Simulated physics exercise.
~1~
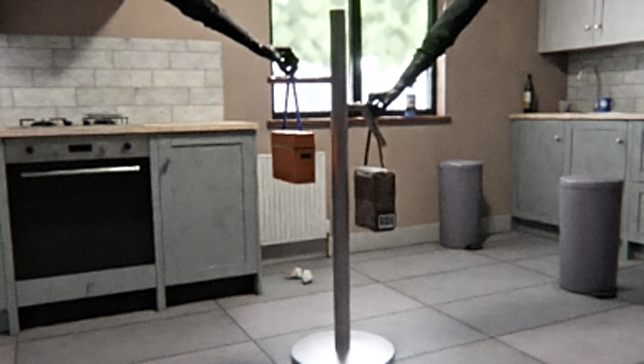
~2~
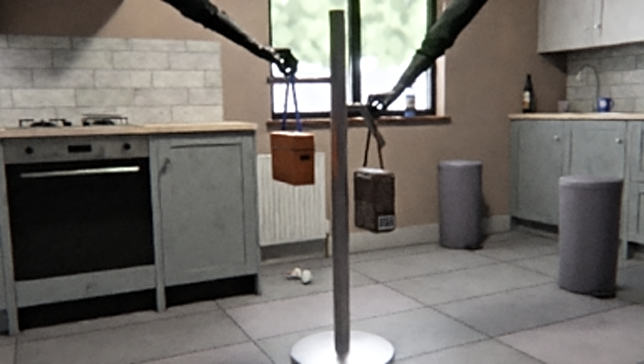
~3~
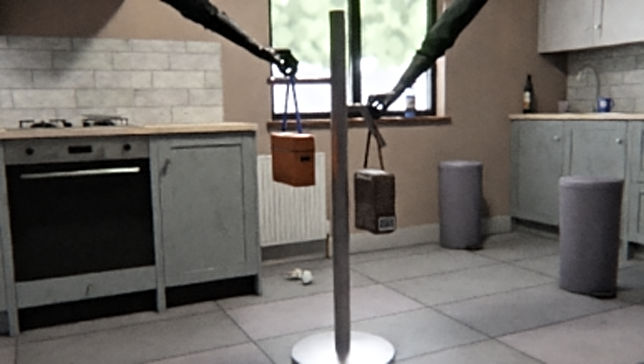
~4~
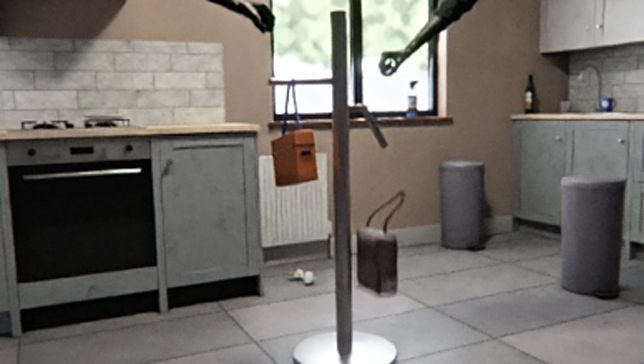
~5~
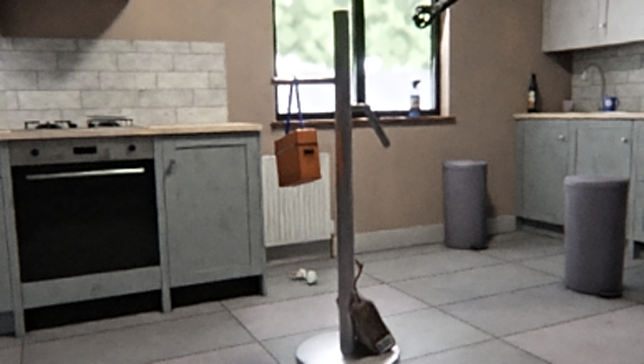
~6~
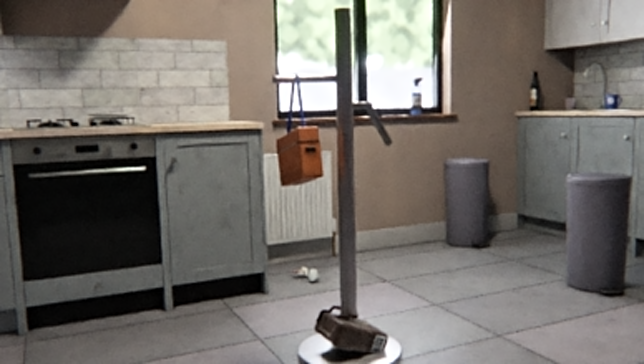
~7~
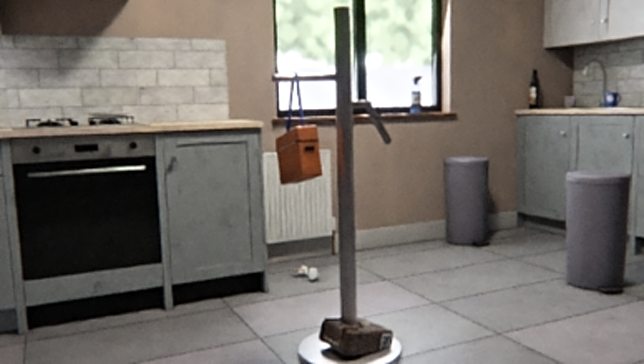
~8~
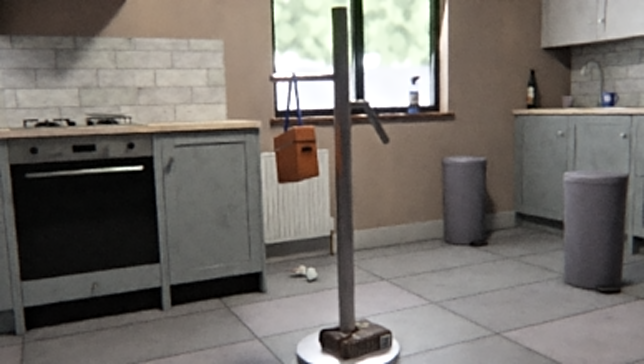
To begin with, two dark arms reach in from above in a kitchen, holding an orange case and a brown bag-like object by their loops at the pegs of a metal stand. The hands let go and draw back out of view. The orange case stays hanging on the left, tilting slightly, but the brown one slips off the downward-sloping right peg. It drops, tips over near the foot of the post, and lands on its side on the round base. At the end, the orange case still hangs while the brown one lies below.
